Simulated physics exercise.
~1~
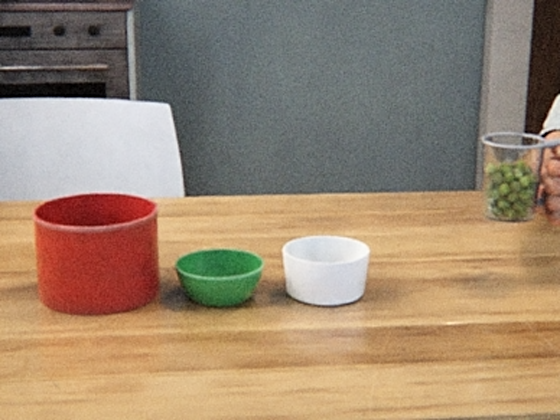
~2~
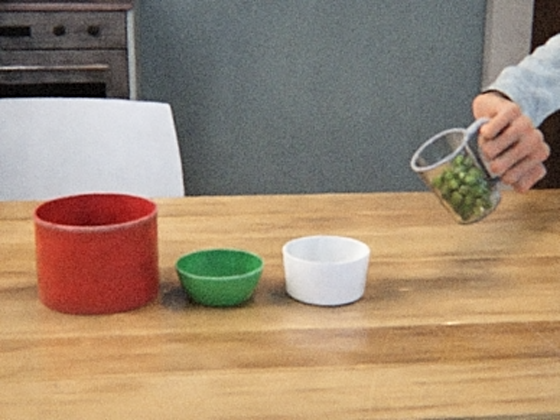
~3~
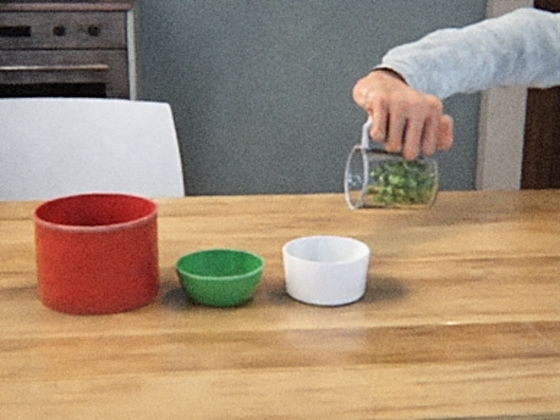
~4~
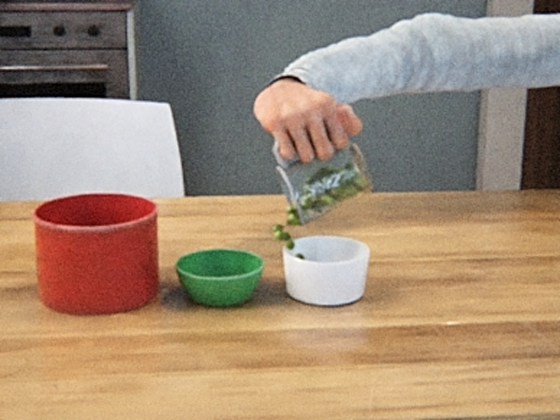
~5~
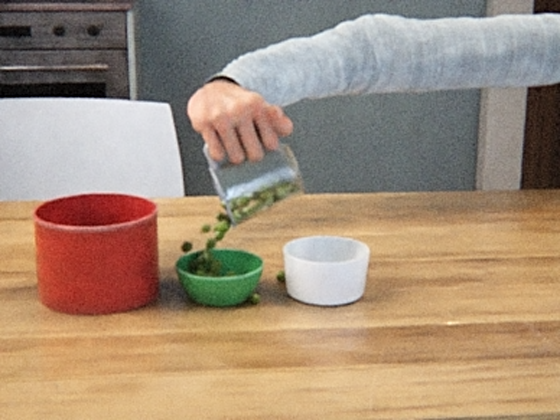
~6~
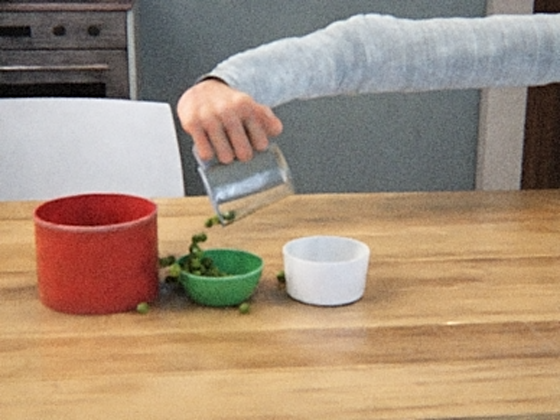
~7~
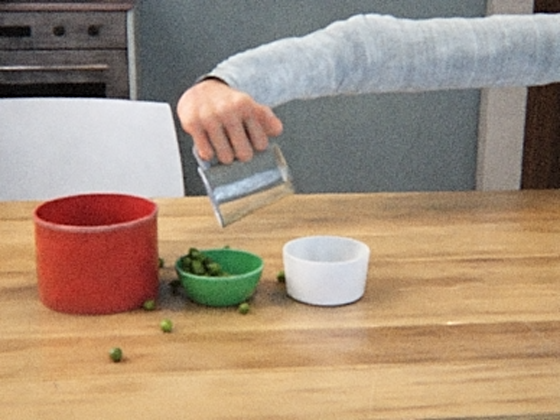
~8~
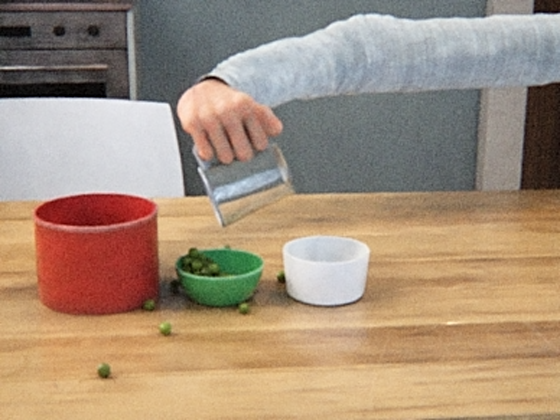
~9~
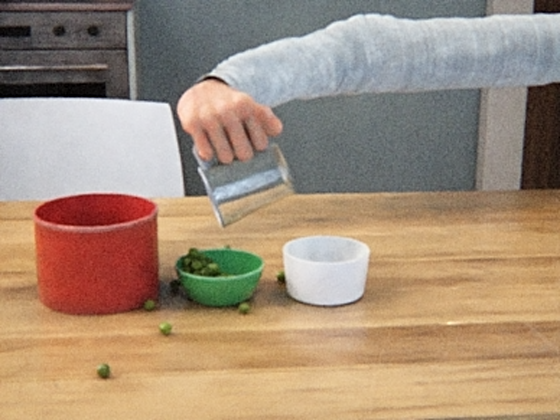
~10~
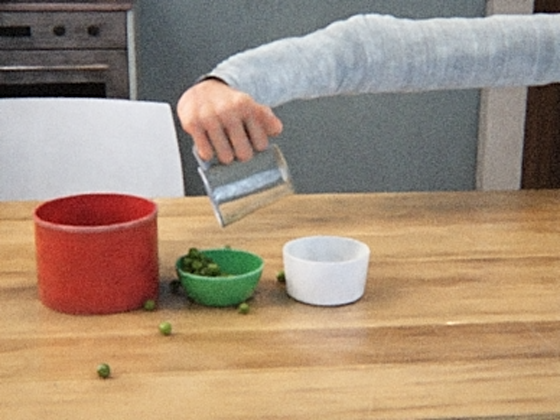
We see a hand carry a clear cup of small green olives leftward over a wooden table, tipping it past a white dish and pouring mostly into a green bowl, with several olives scattering on the table, the red pot untouched, and the emptied cup held tilted above.
